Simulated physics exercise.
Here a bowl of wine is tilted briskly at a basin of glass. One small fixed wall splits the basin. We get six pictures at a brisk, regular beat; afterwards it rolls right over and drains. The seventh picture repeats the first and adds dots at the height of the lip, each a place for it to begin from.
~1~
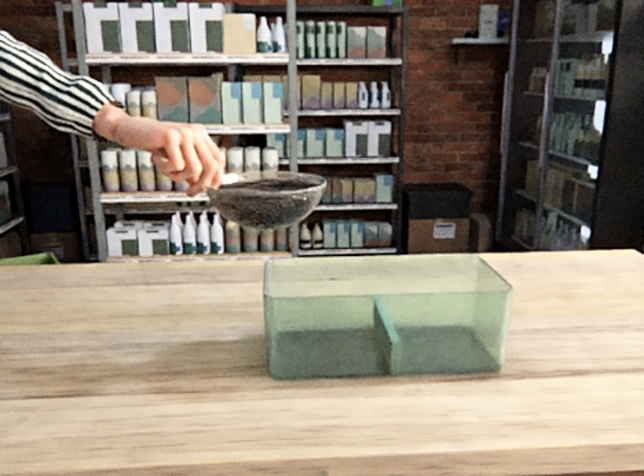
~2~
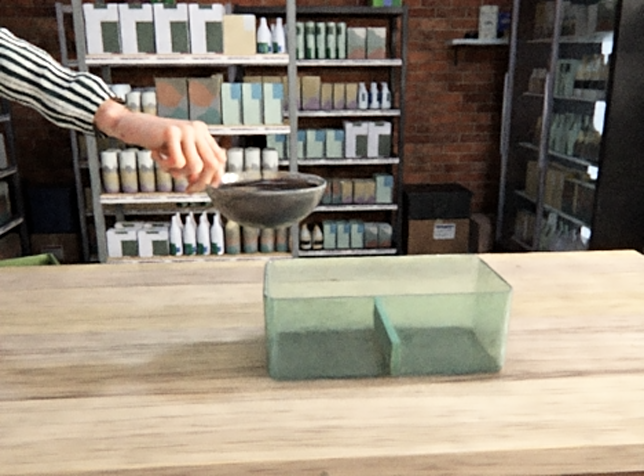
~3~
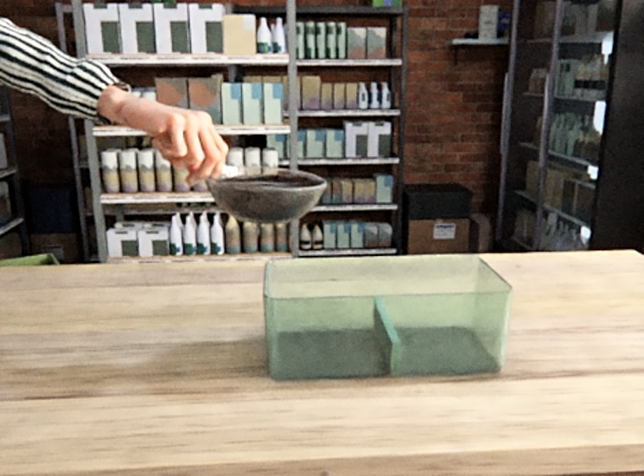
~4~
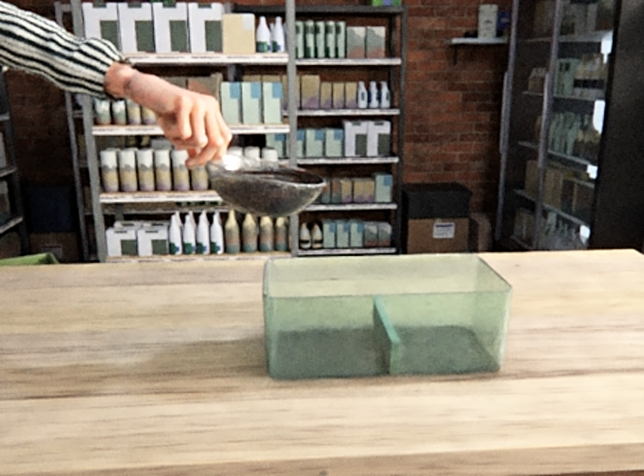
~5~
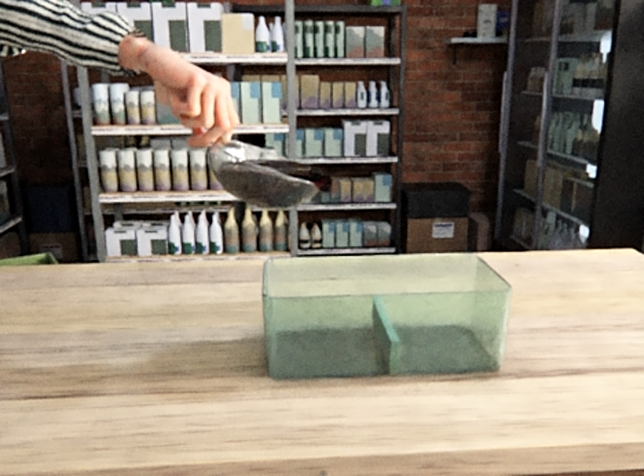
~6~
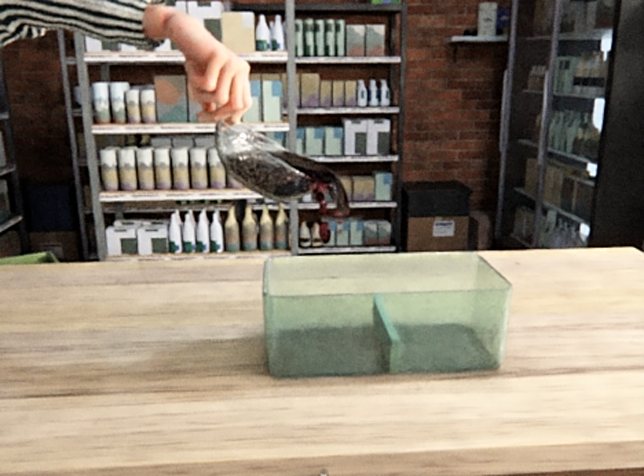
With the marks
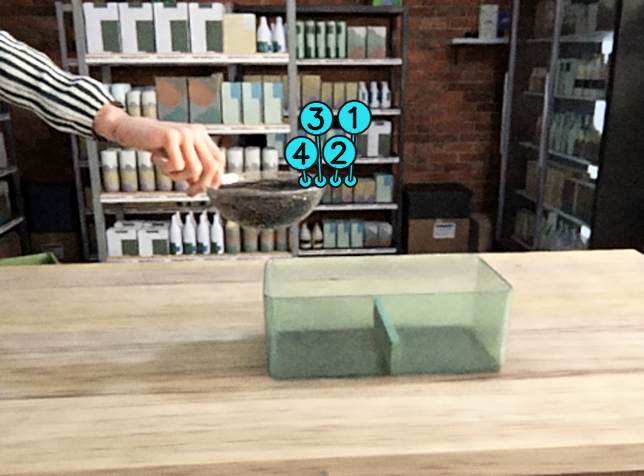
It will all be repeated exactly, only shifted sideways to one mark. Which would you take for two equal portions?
Best: 4.
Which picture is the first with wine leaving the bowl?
Picture 4.
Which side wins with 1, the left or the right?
More ends on the right.
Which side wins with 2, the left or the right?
More ends on the right.
In cyan, 1 at (350, 180); 2 at (335, 180); 3 at (320, 180); 4 at (305, 181).
If 1 is chosen, about 7 % ends left of the wall and 92 % right of it.
If 2 is chosen, about 11 % ends left of the wall and 88 % right of it.
If 3 is chosen, about 24 % ends left of the wall and 74 % right of it.
If 4 is chosen, about 49 % ends left of the wall and 50 % right of it.
